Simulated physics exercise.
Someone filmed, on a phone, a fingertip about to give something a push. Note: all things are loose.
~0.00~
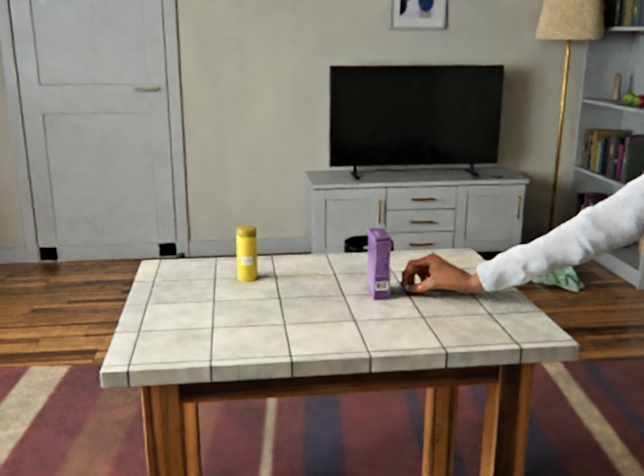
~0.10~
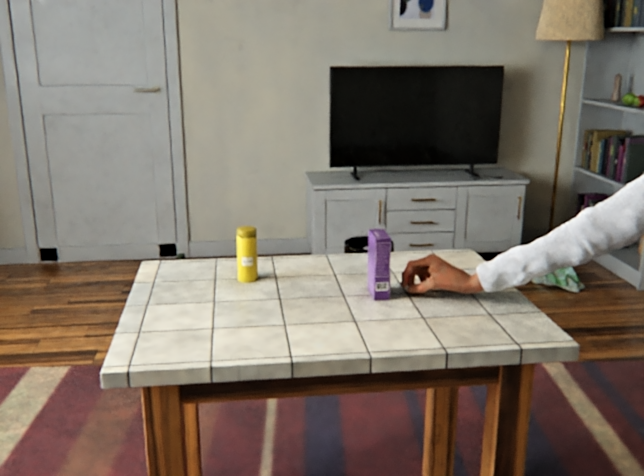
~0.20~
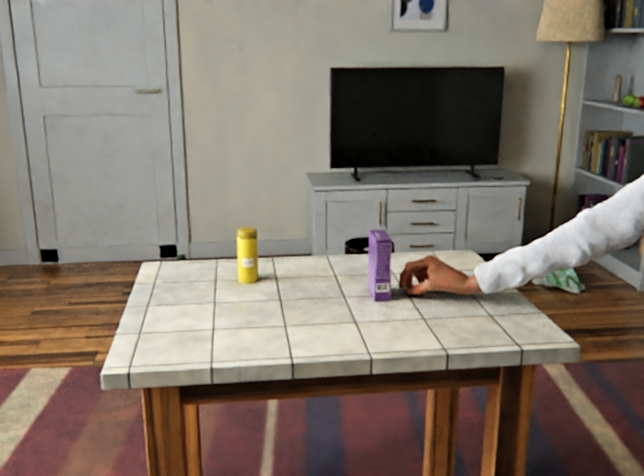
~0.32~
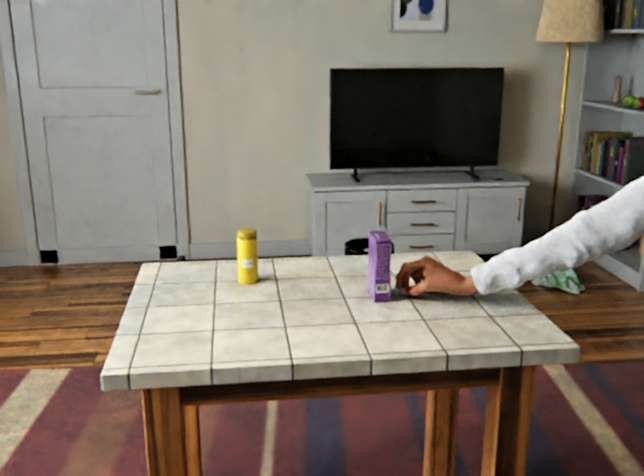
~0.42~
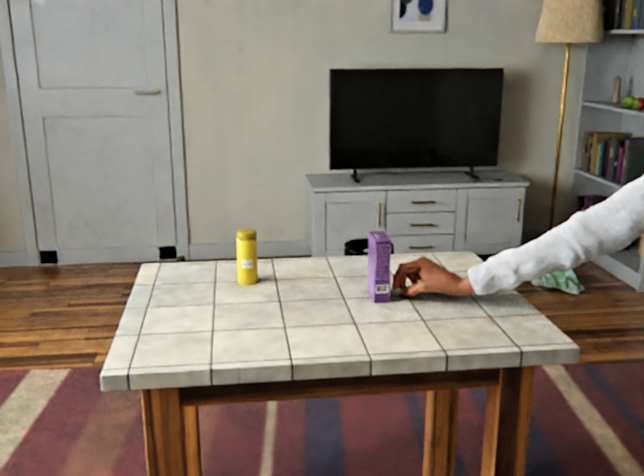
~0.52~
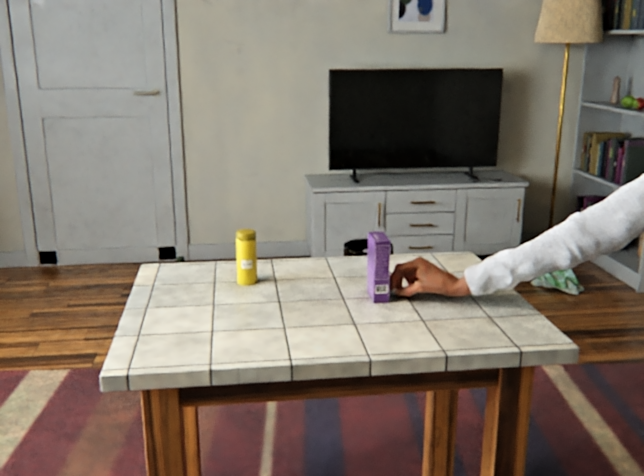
A hand in a white sleeve reached in from the right and hovered close beside a purple packet on a tiled table, edging slightly nearer, while the packet and a yellow container barely moved.
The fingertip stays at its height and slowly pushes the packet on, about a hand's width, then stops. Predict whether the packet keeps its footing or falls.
It is going to resist falling.
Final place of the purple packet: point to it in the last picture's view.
Around (327, 269).
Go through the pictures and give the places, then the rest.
Purple packet (379, 264), in the first picture.
Purple packet (379, 264), in the second picture.
Purple packet (380, 265), in the third picture.
Purple packet (379, 266), in the fourth picture.
Purple packet (379, 267), in the fifth picture.
Purple packet (378, 267), in the sixth picture.
By 1.12 s, purple packet moved a little near (367, 268).
By 1.62 s, purple packet moved about its own width near (353, 268).
By 2.22 s, purple packet moved about its own width near (335, 269).
When it is over (3.0 s), moved from the start, purple packet. End places, in pixels of the last picture, purple packet near (327, 269).
